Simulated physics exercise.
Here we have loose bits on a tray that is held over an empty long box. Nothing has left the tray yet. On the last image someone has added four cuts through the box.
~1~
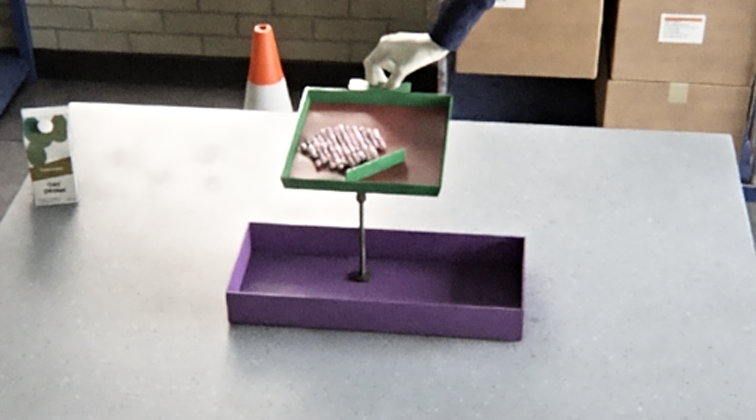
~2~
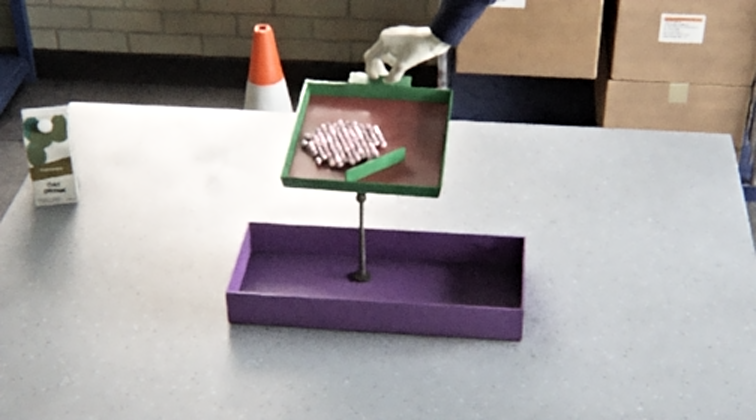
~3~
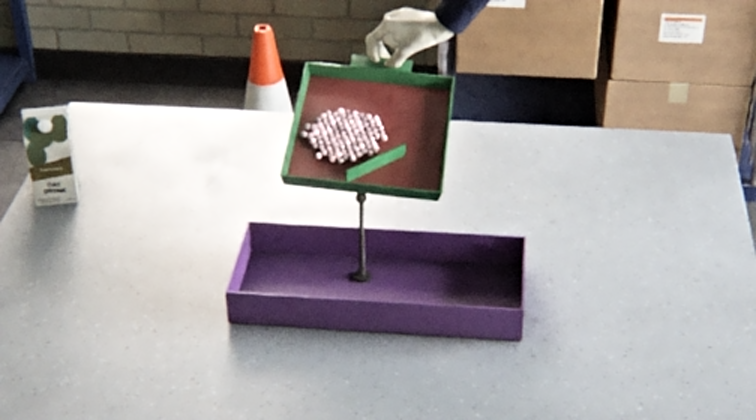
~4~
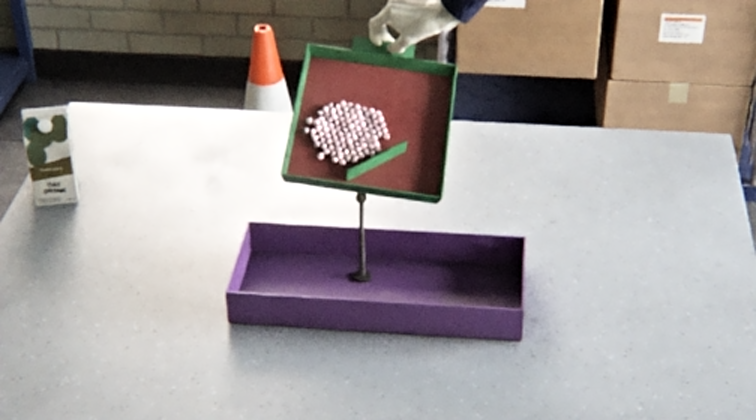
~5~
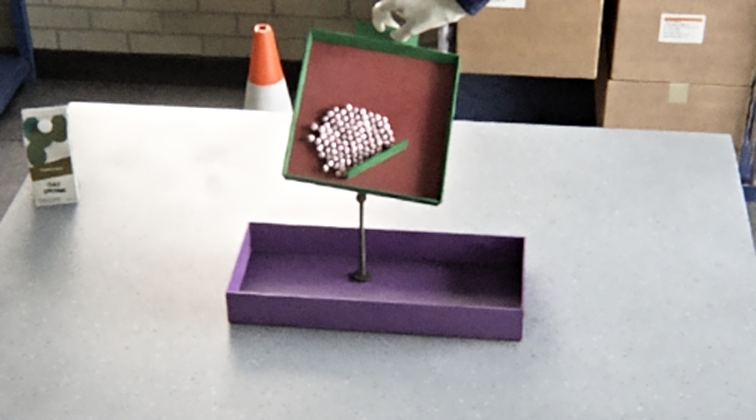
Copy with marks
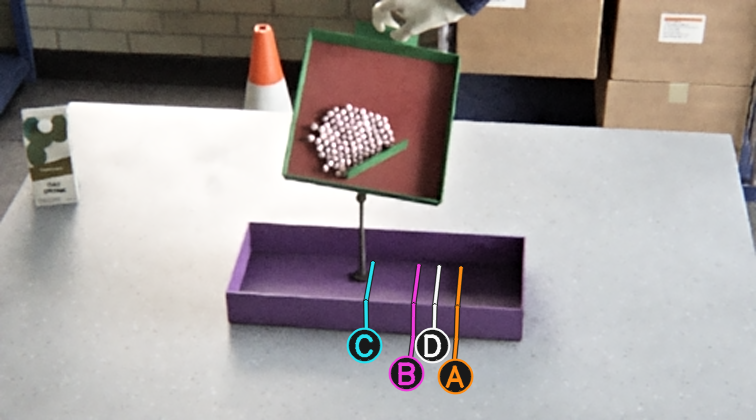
On a grey table, a gloved hand lifted the back of a green-edged tray of small pinkish pieces, tilting it steeply toward the viewer above a purple box as its right corner dipped lower.
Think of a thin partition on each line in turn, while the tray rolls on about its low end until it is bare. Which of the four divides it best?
C is best.
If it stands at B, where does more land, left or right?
Left.
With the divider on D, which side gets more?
More lands on the left.
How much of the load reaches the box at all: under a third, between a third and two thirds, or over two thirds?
About that: Over two thirds.
On the marked copy, line A crosses the front rim at (457, 306); line B crosses the front rim at (413, 303); line C crosses the front rim at (366, 300); line D crosses the front rim at (434, 304).
Choosing A, of what is caught, all on the left of the divider, none on the right.
Choosing B, of what is caught, most on the left of the divider, a small part on the right.
Choosing C, of what is caught, about two thirds on the left of the divider, about a third on the right.
Choosing D, of what is caught, nearly all on the left of the divider, a stray few on the right.
